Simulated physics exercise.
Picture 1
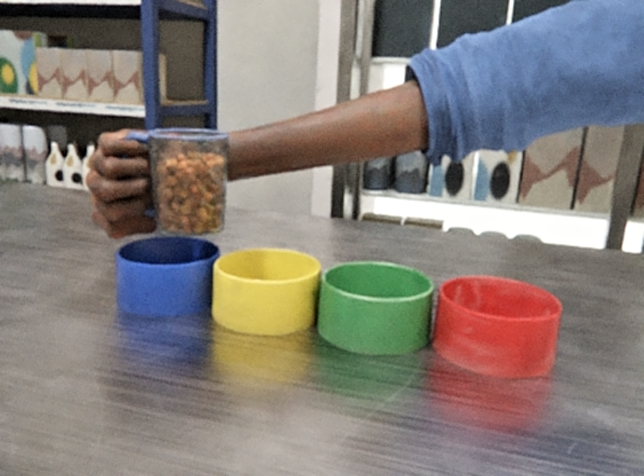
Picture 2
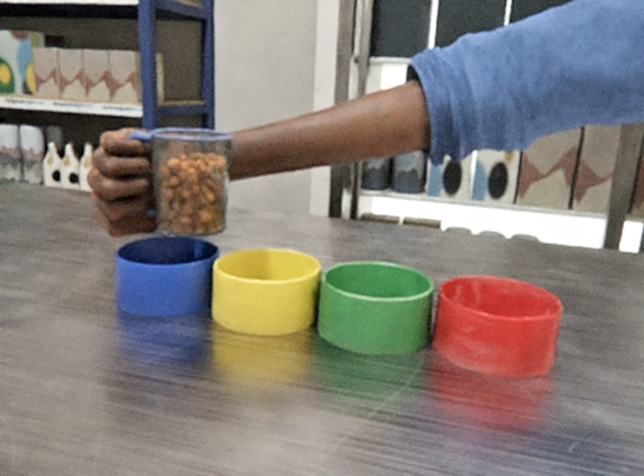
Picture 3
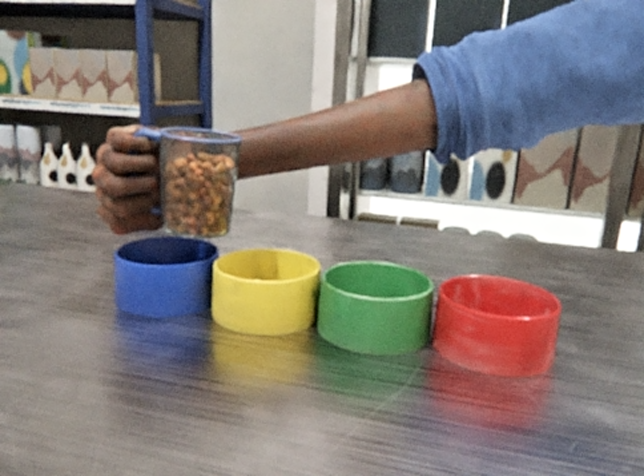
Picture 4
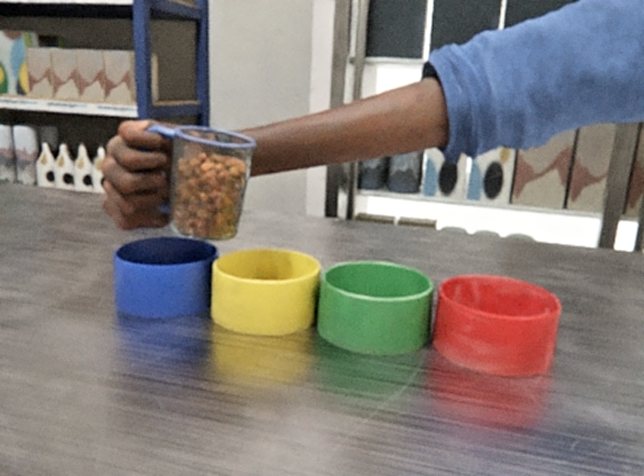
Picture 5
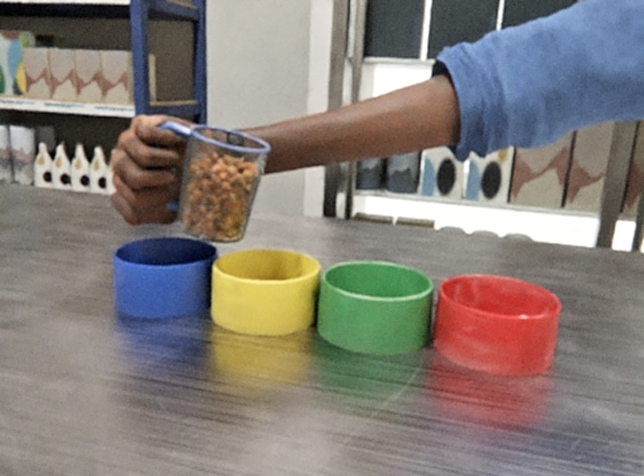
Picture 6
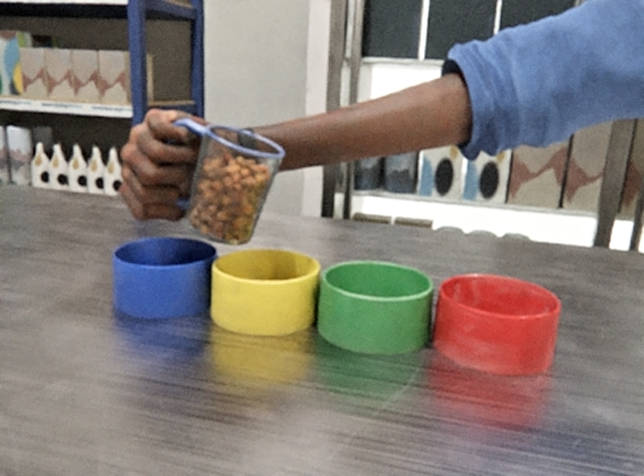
A hand reaching in from the right, its arm in a blue sleeve, holds a clear measuring cup of small orange-brown pieces above a dark grey tabletop, seen from slightly above with shelves behind. Blue, yellow, green and red dishes stand in a row from left to right. The hand moves the cup slightly rightward while tilting it modestly to the right, the pieces staying inside.
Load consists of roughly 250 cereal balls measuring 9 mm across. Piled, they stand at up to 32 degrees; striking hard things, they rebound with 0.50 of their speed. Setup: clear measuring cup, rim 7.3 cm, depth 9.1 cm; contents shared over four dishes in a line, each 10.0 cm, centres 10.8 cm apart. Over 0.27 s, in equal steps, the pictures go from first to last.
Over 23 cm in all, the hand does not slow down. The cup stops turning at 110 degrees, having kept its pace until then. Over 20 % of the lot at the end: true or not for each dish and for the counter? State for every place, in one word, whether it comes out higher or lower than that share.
Red: Higher, blue: Lower, green: Lower, yellow: Lower, counter: Lower.
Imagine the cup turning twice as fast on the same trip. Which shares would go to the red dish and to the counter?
I'd say red ends at 70 while the counter ends at 10.
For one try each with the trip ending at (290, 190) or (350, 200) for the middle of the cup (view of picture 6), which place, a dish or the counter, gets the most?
I'd expect green to win the first try and green the second.
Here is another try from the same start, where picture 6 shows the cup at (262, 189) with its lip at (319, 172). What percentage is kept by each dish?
Per cent kept: Red 100, blue 0, green 0, yellow 0.
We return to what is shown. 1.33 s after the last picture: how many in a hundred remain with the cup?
About 50 percent of the load.
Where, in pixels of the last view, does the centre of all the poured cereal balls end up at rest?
Approximately (490, 324) in the last picture.
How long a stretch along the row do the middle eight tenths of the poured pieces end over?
Roughly 6 centimetres.
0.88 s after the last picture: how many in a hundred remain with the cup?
Near 100 per cent of the load.
Then, 0.53 s after the last picture, tilt 61 degrees; cup holds 100 %.
Then, 0.88 s after the last picture, tilt 90 degrees; cup holds 100 %.
Then, 1.33 s after the last picture, tilt 110 degrees; cup holds 50 %, red 50 %.
In the end, red 100 %, blue 0 %, green 0 %, yellow 0 %, counter 0 %.
